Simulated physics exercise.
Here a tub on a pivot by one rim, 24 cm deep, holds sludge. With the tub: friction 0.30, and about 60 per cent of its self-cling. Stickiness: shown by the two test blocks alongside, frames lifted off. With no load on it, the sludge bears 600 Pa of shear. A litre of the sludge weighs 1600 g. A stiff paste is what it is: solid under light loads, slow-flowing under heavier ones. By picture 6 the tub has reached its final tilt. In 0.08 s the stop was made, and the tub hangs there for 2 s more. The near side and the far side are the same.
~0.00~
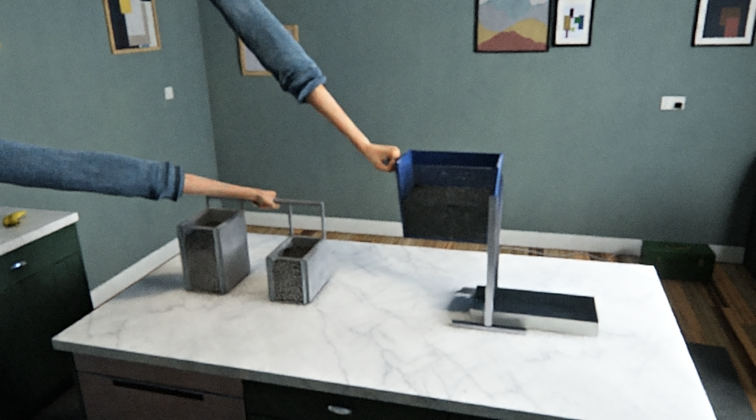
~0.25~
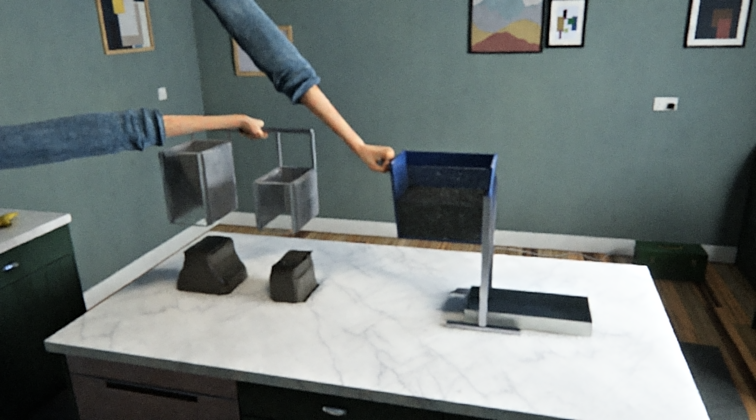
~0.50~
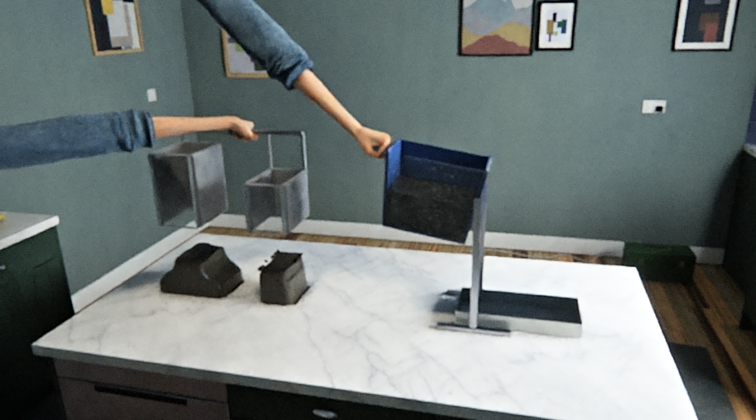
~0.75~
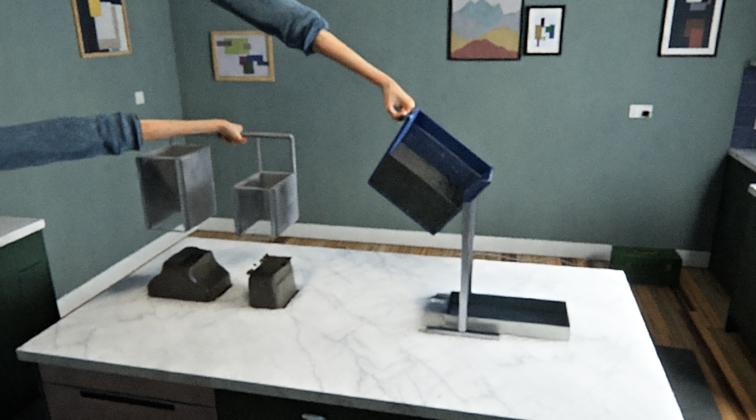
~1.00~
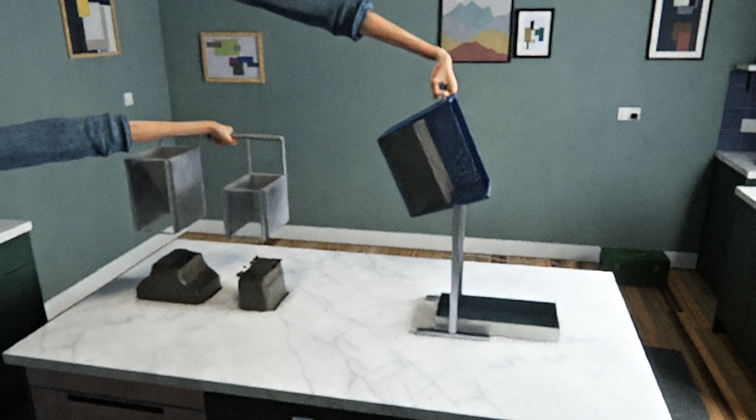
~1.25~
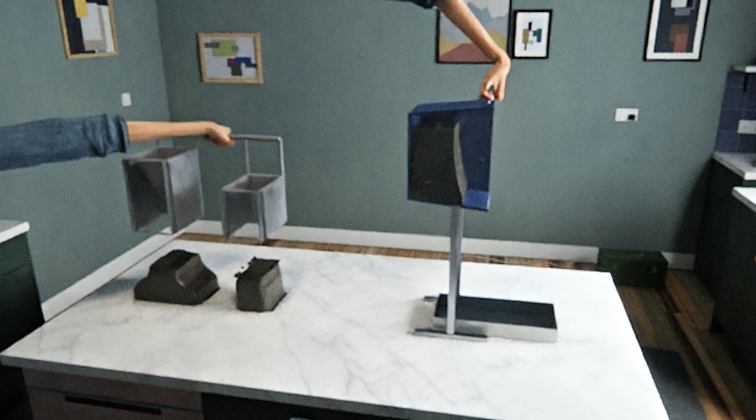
Two denim-sleeved arms reach over a white marble counter in a green-walled kitchen, seen from slightly above as the view drifts gently right. The left hand lifts two joined grey metal boxes off two dark blocks, and the larger left block slumps lower. The right hand then swings a blue-rimmed tub of dark sludge up and over to the right on its metal post until it stands on its side.
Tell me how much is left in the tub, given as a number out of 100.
It should be close to 60 out of 100.
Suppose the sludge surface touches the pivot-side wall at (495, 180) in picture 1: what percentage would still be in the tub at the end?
About 35 %.
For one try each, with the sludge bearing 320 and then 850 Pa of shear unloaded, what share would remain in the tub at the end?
In turn about 40 %, 70 %.
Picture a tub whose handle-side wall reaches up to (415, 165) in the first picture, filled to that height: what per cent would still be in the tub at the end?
I'd guess around 90 per cent remains.
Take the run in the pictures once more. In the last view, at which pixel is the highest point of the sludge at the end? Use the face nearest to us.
Close to pixel (429, 172).
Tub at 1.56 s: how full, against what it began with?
About 80 %.
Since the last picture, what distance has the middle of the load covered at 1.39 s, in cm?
I'd put the distance at about 6 centimetres.
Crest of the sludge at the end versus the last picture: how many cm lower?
Roughly 14 cm.
After 1.39 s, the tub is at 90 degrees and holds 100 %.
After 1.56 s, the tub is at 90 degrees and holds 79 %.
After 1.73 s, the tub is at 90 degrees and holds 61 %.
After 1.90 s, the tub is at 90 degrees and holds 60 %.
After 3.25 s, at the end, the tub is at 90 degrees and holds 60 %.
